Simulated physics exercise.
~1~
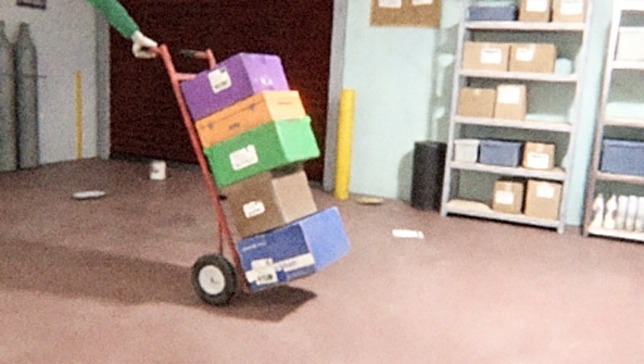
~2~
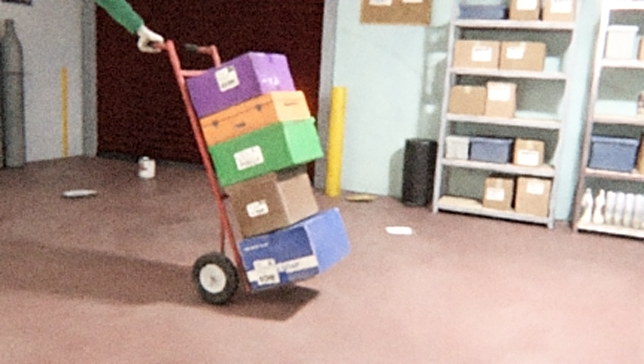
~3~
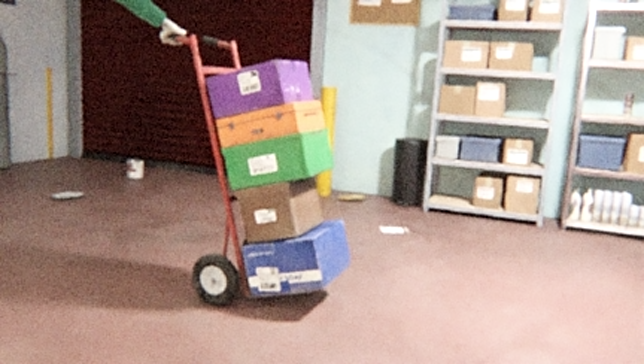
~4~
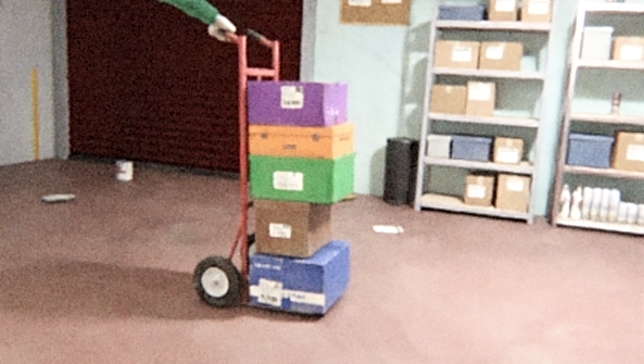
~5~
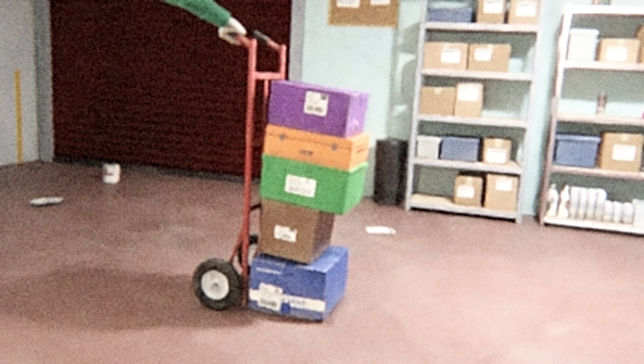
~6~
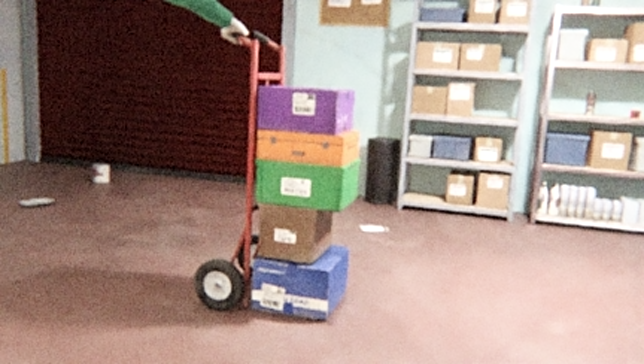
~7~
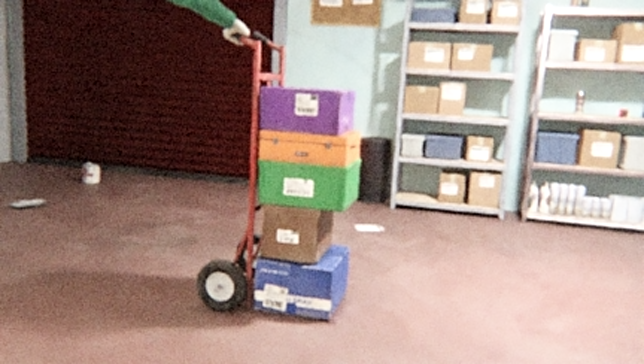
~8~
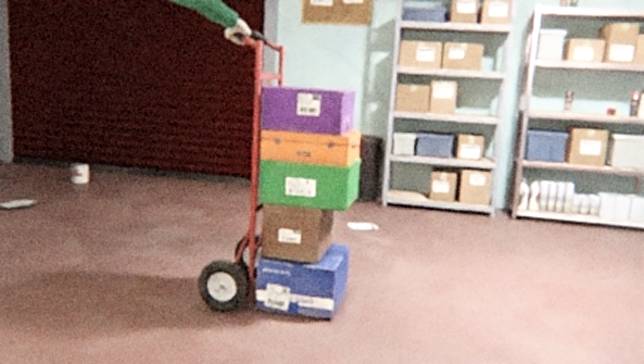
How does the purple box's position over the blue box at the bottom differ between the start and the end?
At the start the purple box is tilted back, up and to the left of the blue box. By the end it has come right and a little lower, sitting level and almost straight above the blue box.
